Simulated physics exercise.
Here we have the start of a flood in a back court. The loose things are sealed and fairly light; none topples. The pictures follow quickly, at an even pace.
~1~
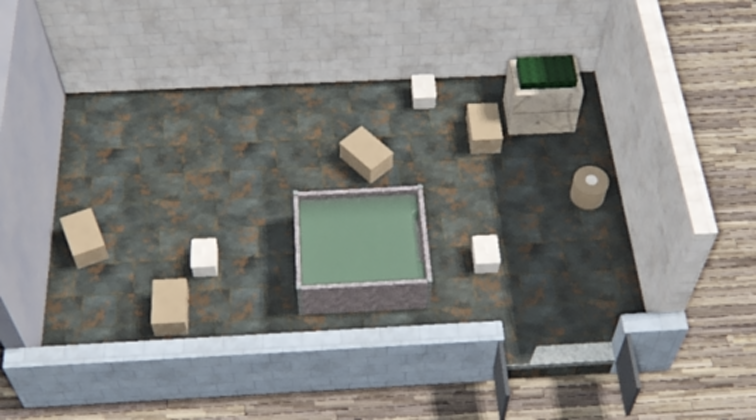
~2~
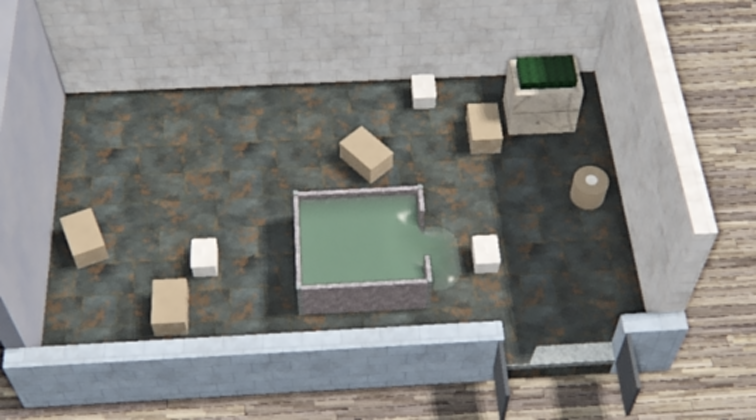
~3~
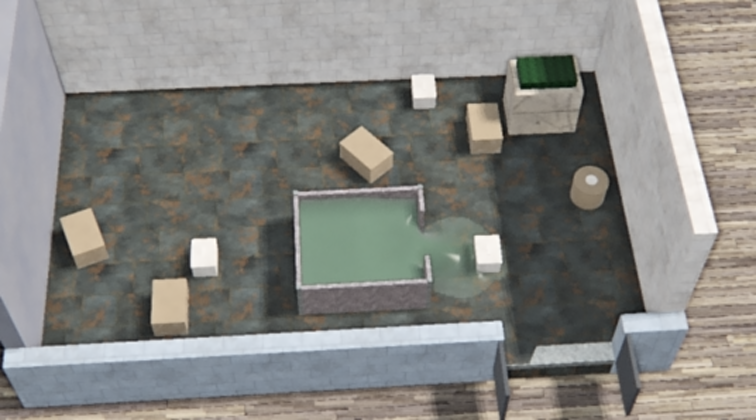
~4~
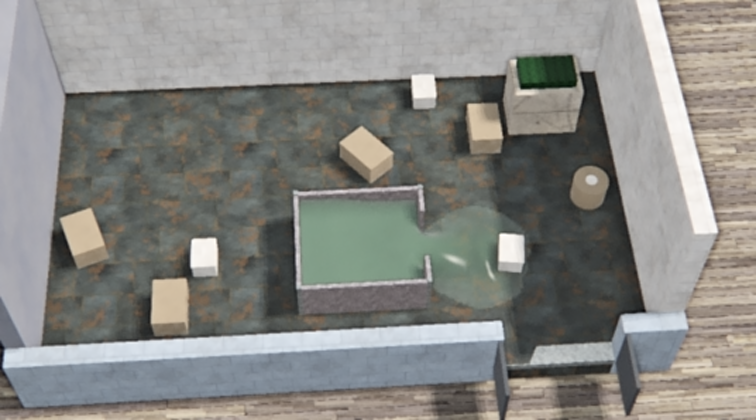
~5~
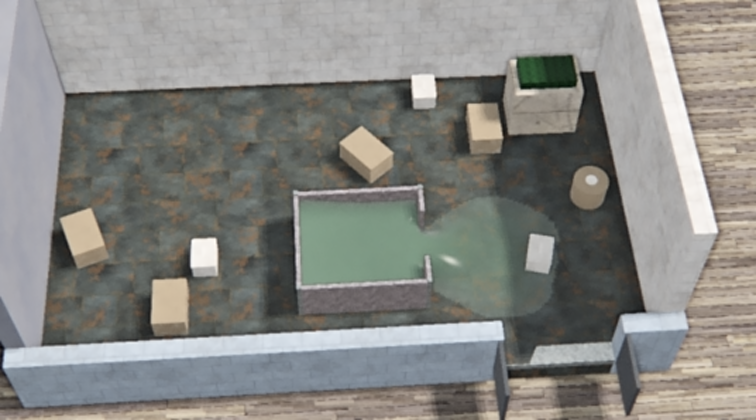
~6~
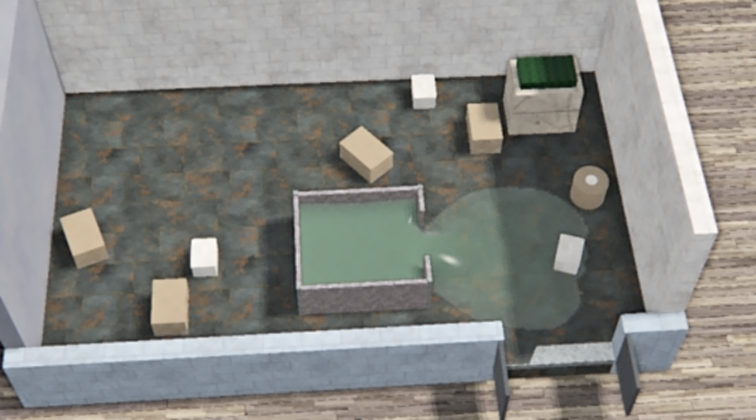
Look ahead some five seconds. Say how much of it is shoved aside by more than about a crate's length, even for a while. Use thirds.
Share: Less than a third.
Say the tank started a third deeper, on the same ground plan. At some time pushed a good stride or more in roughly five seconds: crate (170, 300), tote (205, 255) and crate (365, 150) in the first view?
In that order: Short of that, short of that, less than that.
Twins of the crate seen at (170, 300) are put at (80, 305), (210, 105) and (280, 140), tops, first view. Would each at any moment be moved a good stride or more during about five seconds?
In turn: Short of that, short of that, under that.
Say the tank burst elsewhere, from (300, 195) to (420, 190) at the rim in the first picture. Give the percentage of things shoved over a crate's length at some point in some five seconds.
Near 60 in a hundred.
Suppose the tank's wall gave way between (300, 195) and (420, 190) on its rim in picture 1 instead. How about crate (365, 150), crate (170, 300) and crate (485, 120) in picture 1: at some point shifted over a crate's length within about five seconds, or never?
As listed: Moved that far, under that, swept aside.
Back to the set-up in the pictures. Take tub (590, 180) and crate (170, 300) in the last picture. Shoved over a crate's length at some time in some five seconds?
In that order: That far or more, less than that.
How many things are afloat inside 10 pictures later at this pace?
The number is 2.
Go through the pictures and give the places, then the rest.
A tote at (486, 249) rests on the ground; a crate at (485, 121) rests on the ground; 0 of 8 have shifted, in the first picture.
A tote at (486, 249), on the bottom; a crate at (485, 121), on the bottom; 0 of 8 have shifted, in the second picture.
A tote at (488, 249), on the bottom; a crate at (485, 121) rests on the ground; 0 of 8 have shifted, in the third picture.
A tote at (512, 248), on the bottom, a stride from its start; a crate at (485, 121) rests on the ground; 1 of 8 have shifted, in the fourth picture.
A tote at (541, 249) rests on the ground, a stride from its start; a crate at (485, 121), on the bottom; 1 of 8 have shifted, in the fifth picture.
A tote at (570, 249), on the bottom, a stride from its start; a crate at (485, 121), on the bottom; 1 of 8 have shifted, in the sixth picture.
A moment on, 1 of 8 are well off their spots; 0 afloat.
Next, 1 of 8 are well off their spots; 2 afloat.
Later, 2 of 8 are well off their spots; 2 afloat.
In the end, 2 of 8 are well off their spots, and 2 have been at some point; 2 afloat.
